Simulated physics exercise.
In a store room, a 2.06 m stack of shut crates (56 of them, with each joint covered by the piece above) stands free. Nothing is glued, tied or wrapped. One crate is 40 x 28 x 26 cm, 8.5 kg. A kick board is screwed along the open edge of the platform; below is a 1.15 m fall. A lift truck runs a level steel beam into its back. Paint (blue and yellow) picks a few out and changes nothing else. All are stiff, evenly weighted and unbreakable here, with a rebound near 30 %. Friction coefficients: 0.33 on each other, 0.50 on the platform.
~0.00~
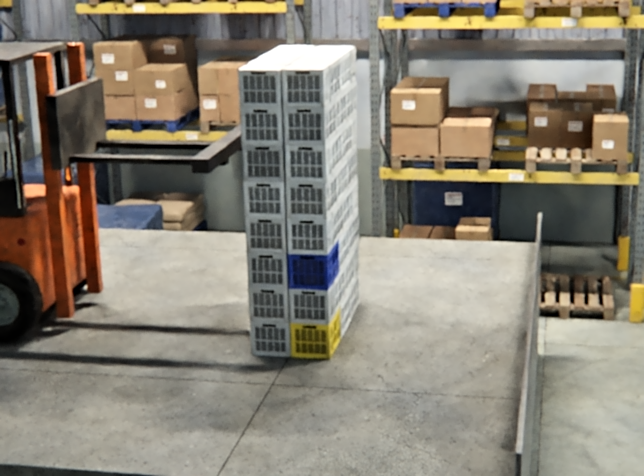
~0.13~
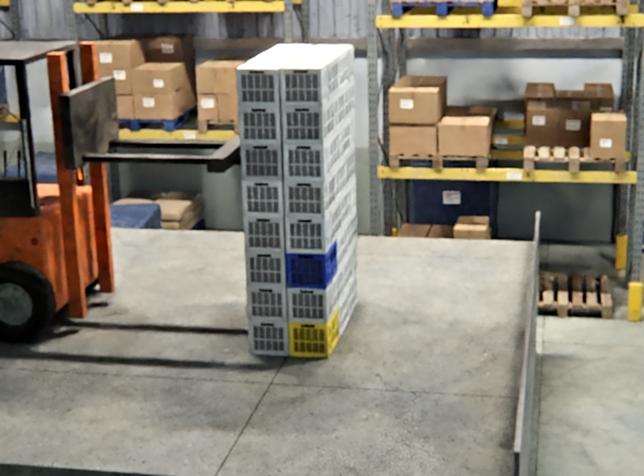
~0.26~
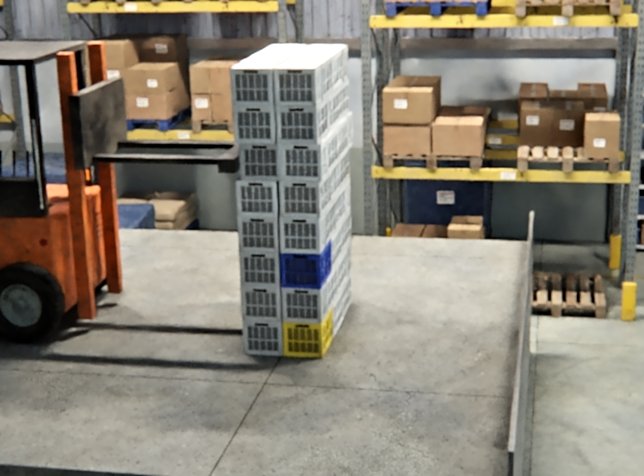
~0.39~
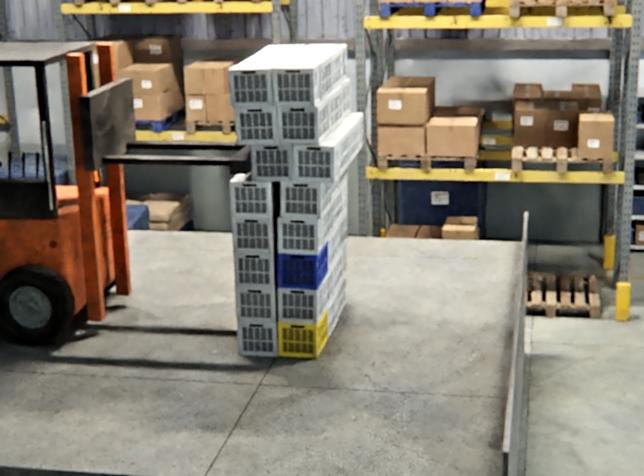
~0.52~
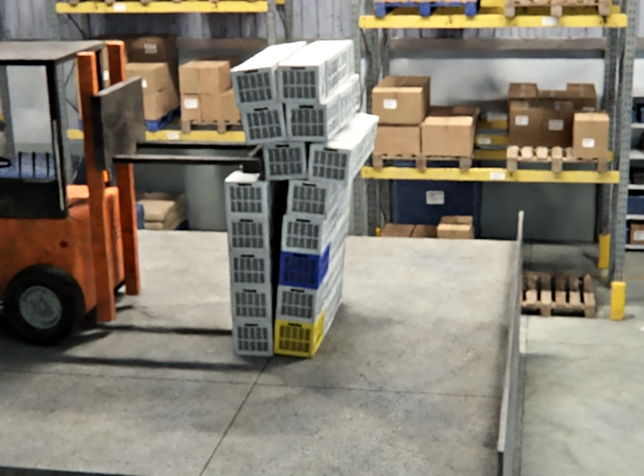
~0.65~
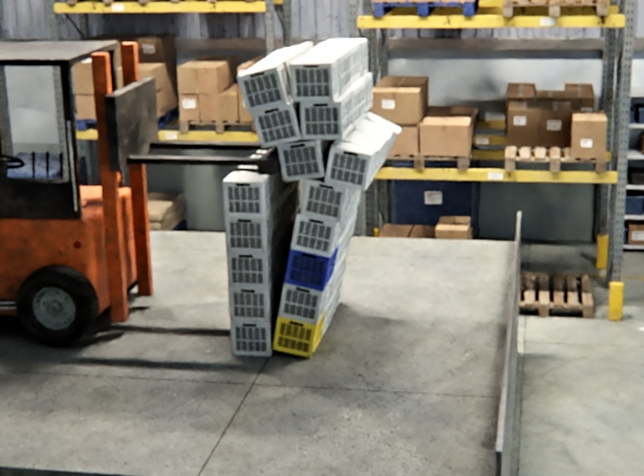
A tall stack of pale gray crates, with one blue and one yellow near the bottom, buckled as an orange forklift drove in from the left and pushed its upper part rightward, tilting several crates.
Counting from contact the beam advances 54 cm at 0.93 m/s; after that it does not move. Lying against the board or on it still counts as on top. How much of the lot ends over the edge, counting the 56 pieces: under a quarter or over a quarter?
The part is less than a quarter.
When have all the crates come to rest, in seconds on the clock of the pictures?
Near 3.5 s.
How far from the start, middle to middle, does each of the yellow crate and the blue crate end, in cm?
Yellow 20, blue 100.
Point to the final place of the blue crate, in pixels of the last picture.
Near (411, 335).
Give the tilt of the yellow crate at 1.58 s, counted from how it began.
Roughly 90°.
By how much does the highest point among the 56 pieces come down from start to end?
About 40 cm.
After 0.82 s, none of the 56 crates over the edge, 38 disturbed; blue crate leaning 21°; yellow crate leaning 21°.
After 1.12 s, none of the 56 crates over the edge, 38 disturbed; blue crate leaning 49°, 15 cm lower; yellow crate leaning 48°.
After 1.58 s, 1 of the 56 crates over the edge; blue crate on its side; yellow crate on its side.
After 2.52 s, 3 of the 56 crates over the edge; blue crate on its side; yellow crate on its side.
At rest (3.7 s), 6 of the 56 crates over the edge; blue crate on its side; yellow crate on its side. That is 11 per cent. As the last picture would show them, middles, blue crate near (411, 335), yellow crate near (318, 333).
